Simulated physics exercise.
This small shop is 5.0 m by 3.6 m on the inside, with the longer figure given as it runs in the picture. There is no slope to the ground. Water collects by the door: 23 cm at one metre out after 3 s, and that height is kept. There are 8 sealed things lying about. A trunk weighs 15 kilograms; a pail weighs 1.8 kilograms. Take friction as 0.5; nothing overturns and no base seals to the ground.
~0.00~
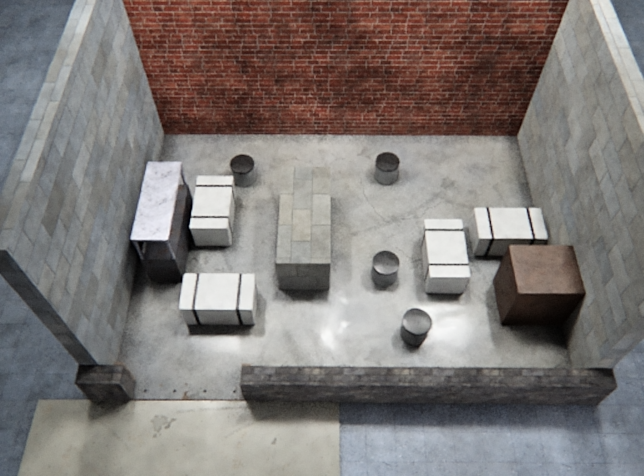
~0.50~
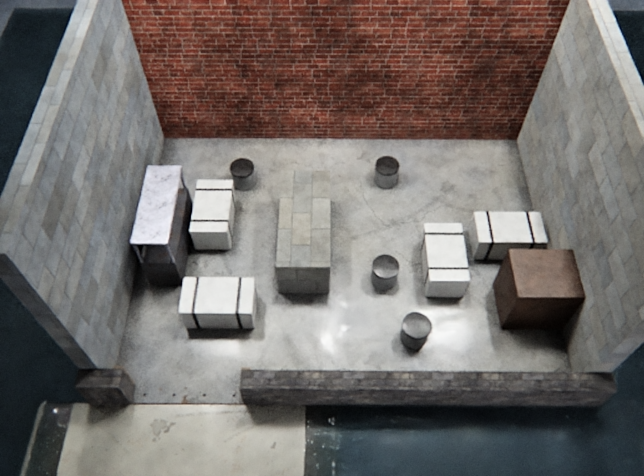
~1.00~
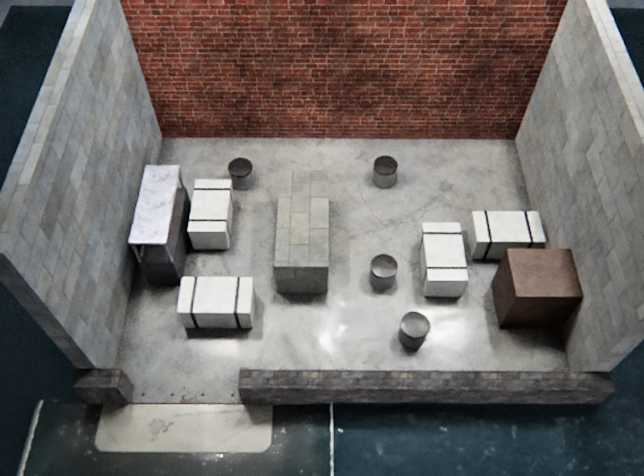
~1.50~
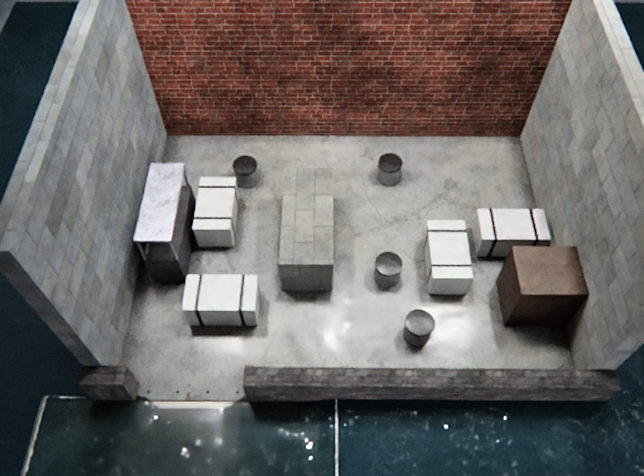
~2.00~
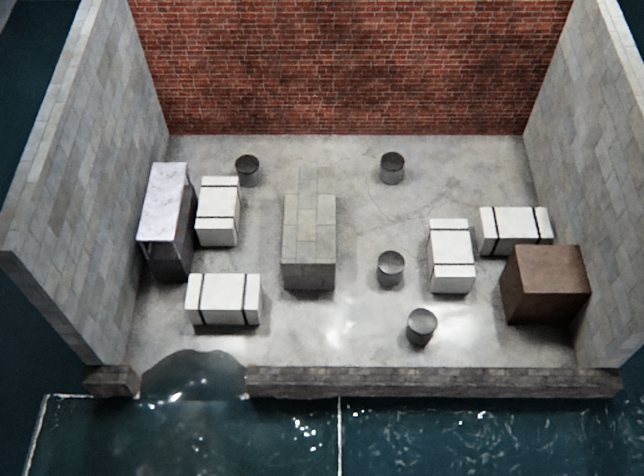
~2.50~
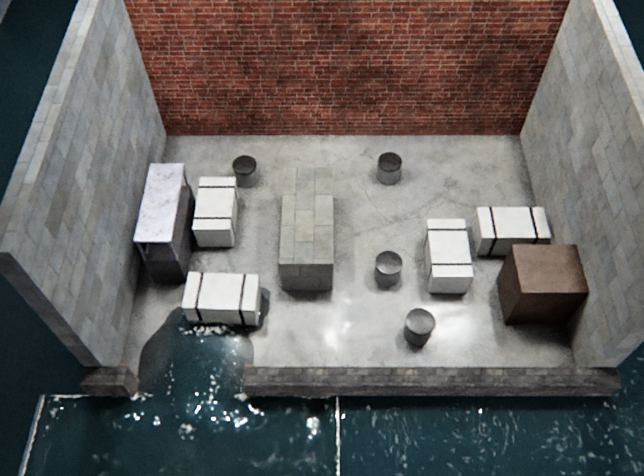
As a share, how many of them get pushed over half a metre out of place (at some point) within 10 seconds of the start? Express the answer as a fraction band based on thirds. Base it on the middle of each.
The band is one third to two thirds.
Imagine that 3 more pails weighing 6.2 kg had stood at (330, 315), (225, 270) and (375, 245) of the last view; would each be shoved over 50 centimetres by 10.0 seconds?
So, in the order asked, it's not far enough, too far and not far enough.
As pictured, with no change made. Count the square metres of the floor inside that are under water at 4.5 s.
7.0 m2.
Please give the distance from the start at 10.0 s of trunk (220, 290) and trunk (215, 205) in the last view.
In that order: 250 cm, 80 cm.
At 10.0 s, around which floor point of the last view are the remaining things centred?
The average lands around (440, 251).
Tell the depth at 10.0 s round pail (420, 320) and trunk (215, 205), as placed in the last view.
First roughly 8 cm, second roughly 16 cm.
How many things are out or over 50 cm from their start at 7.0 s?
By then the count is 3.
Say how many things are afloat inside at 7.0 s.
Then: 3.
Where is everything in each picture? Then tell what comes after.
A trunk at (217, 291) rests on the ground; a trunk at (212, 201), on the bottom; water covers 0.0 m2; 0 of 8 have shifted, in the first picture.
A trunk at (217, 295), on the bottom; a trunk at (212, 205) rests on the ground; 0.0 m2 under water; 0 of 8 have shifted, in the second picture.
A trunk at (215, 295) rests on the ground; a trunk at (210, 205), on the bottom; water covers 0.0 m2; 0 of 8 have shifted, in the third picture.
A trunk at (220, 292), on the bottom; a trunk at (215, 202), on the bottom; 0.0 m2 under water; 0 of 8 have shifted, in the fourth picture.
A trunk at (223, 291) rests on the ground; a trunk at (217, 202) rests on the ground; 0.3 m2 under water; 0 of 8 have shifted, in the fifth picture.
A trunk at (221, 291), on the bottom; a trunk at (215, 203), on the bottom; 0.8 m2 under water; 0 of 8 have shifted, in the sixth picture.
After 3.5 s 1 of 8 are over 50 cm from their spots; 0 afloat.
After 4.5 s 2 of 8 are over 50 cm from their spots; 1 afloat.
After 7.0 s 3 of 8 are over 50 cm from their spots; 3 afloat.
After 10.0 s 5 of 8 are over 50 cm from their spots, and 5 have been at some point; 7 afloat.
